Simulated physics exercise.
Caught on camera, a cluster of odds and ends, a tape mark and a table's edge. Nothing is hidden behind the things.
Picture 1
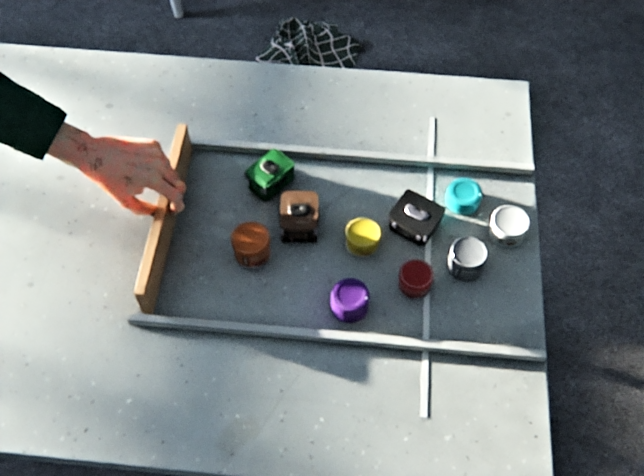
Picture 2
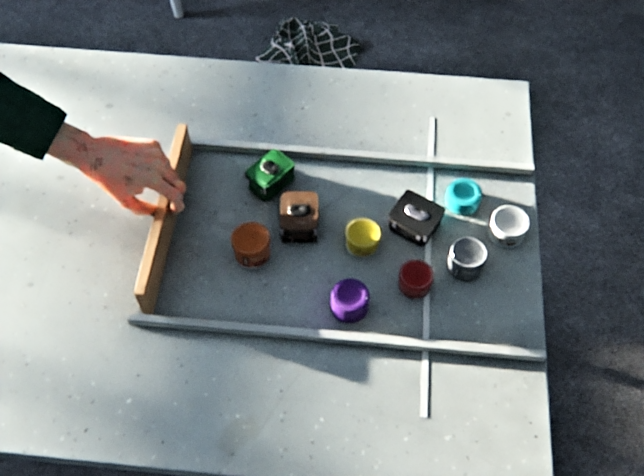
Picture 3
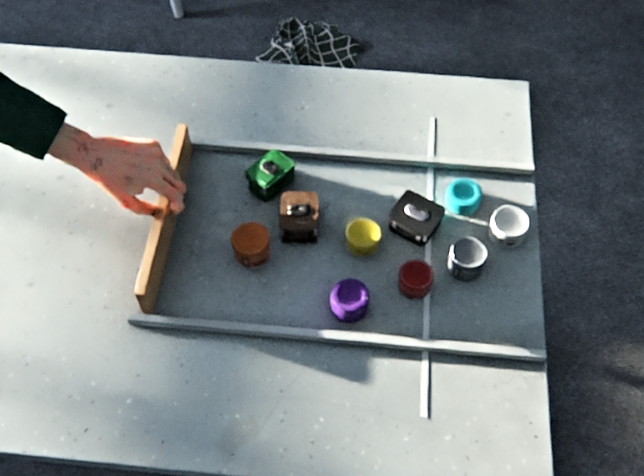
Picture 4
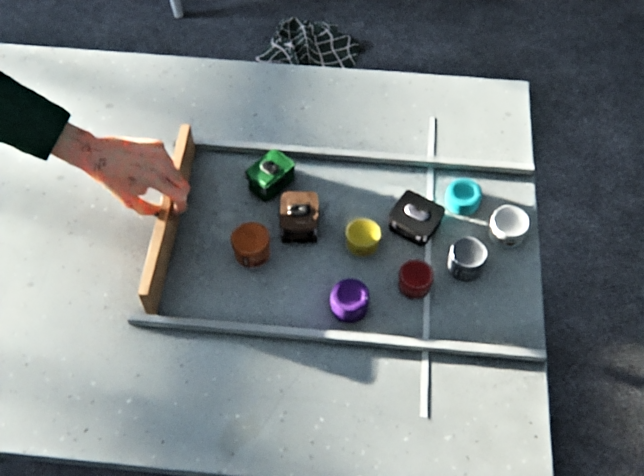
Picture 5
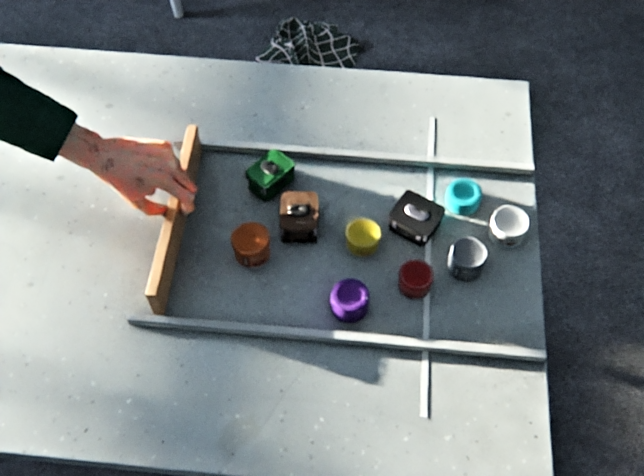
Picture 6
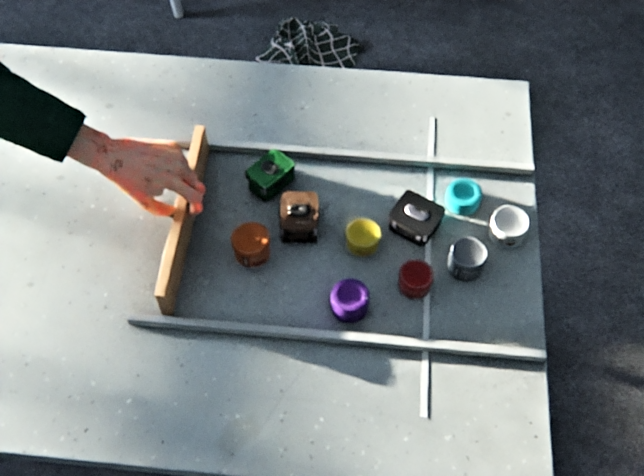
On a pale tabletop, a hand slides a wooden board slightly right towards assorted tubs and cases, which stay still.
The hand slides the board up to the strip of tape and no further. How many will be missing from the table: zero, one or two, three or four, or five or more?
The number that fall off is zero.
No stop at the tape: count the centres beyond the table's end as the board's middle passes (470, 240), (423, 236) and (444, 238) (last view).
In that order 2, 0 and 1.
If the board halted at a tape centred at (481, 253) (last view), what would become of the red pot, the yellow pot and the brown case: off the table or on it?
The red pot holds on, the yellow pot holds on, the brown case survives.
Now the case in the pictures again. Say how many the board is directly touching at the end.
4 of them.
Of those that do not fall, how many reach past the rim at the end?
1 of them.
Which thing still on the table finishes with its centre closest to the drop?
The white tin ends nearest.
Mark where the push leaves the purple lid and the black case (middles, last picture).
The purple lid stops around (446, 310); the black case around (489, 223).
A little later, none off yet; white tin at rest near (508, 227); grey tub at rest near (467, 260); turquoise lid at rest near (464, 197).
When it is over, the number that fall off is zero.
